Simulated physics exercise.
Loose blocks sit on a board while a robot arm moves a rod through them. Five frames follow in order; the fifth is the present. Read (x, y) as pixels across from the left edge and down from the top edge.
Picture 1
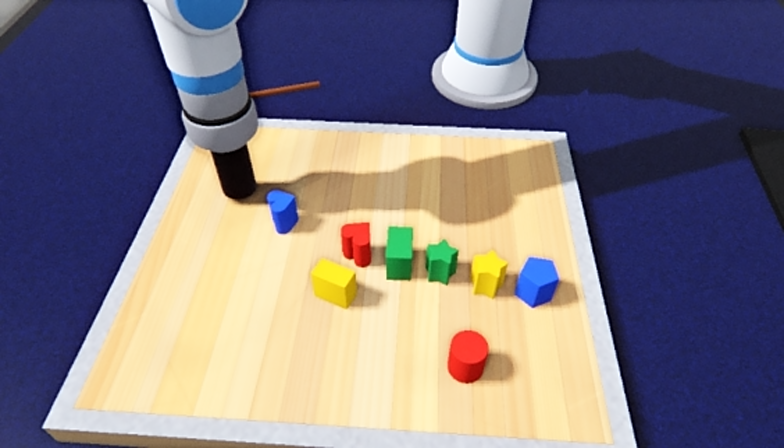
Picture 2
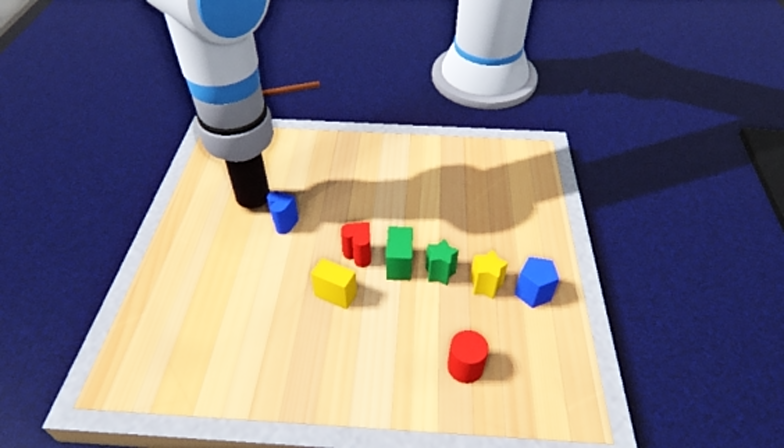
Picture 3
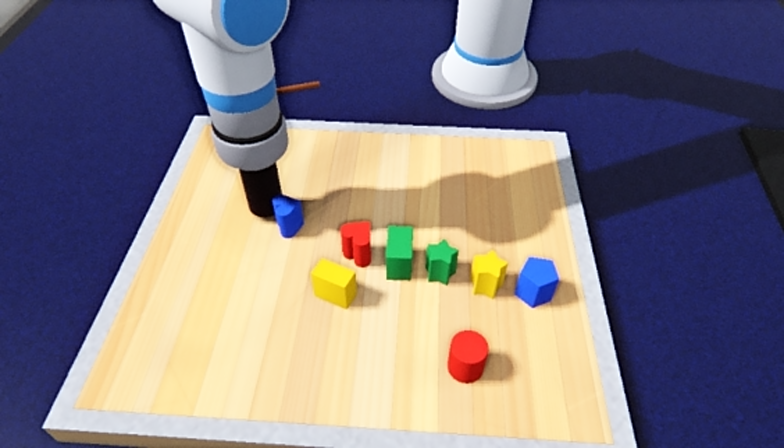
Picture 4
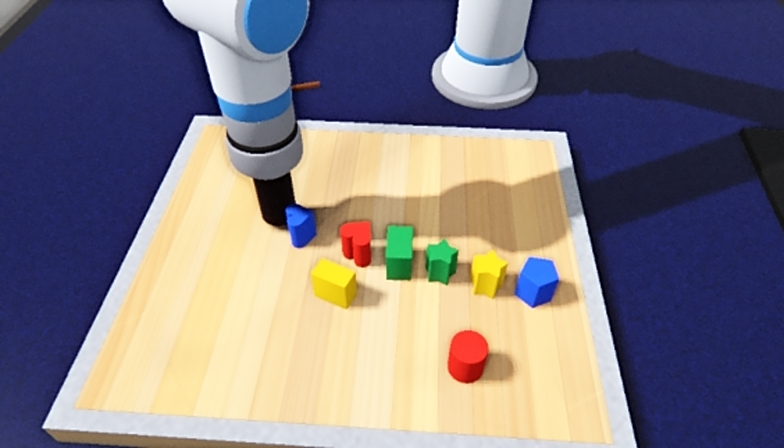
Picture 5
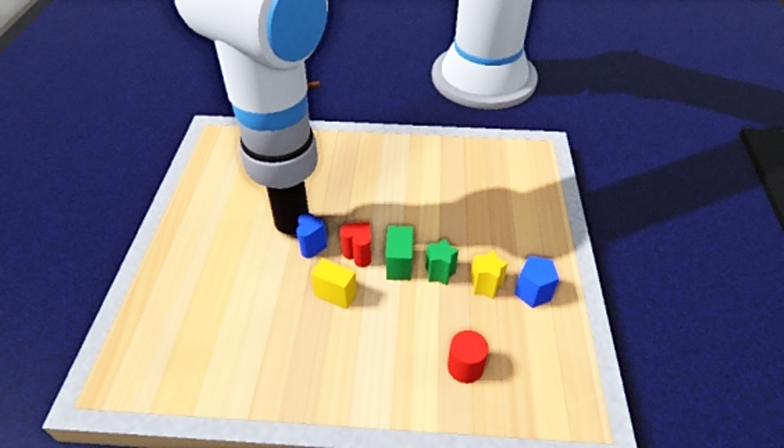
In the video, a robot arm lowers its black rod toward a blue heart block on a wooden board, then pushes it a short way right and toward the viewer, nearer a red heart block, while the other blocks stay still.
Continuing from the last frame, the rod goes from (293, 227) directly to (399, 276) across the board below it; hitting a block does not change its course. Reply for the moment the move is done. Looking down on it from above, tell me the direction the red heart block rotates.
The block spins anticlockwise.
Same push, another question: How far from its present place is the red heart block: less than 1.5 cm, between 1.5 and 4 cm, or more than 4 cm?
Travel: Beyond 4 cm.
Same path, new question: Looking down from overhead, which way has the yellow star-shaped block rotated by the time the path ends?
Watching from overhead, you'd notice the yellow star-shaped block rotating clockwise.
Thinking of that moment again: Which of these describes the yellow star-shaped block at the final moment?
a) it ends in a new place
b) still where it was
My answer is option a.
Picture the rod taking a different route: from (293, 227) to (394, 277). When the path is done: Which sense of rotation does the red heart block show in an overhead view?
Spins counterclockwise.
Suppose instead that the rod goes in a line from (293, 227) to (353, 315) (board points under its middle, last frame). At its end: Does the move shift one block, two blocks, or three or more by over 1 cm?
The answer is two blocks.
On the path given first. One third of the way, rod (326, 237); blue heart block (326, 242), turned 75° clockwise.
Two thirds of the way, rod (362, 253); blue heart block (334, 252); red heart block (395, 247); green oblong (422, 245), turned 20° anticlockwise; green star-shaped block (451, 251).
At the end, rod (399, 271); blue heart block (334, 252), turned 125° clockwise; red heart block (430, 267), turned 40° anticlockwise; green oblong (446, 249), turned 35° anticlockwise; green star-shaped block (477, 248), turned 25° anticlockwise; yellow star-shaped block (501, 262), turned 35° clockwise.
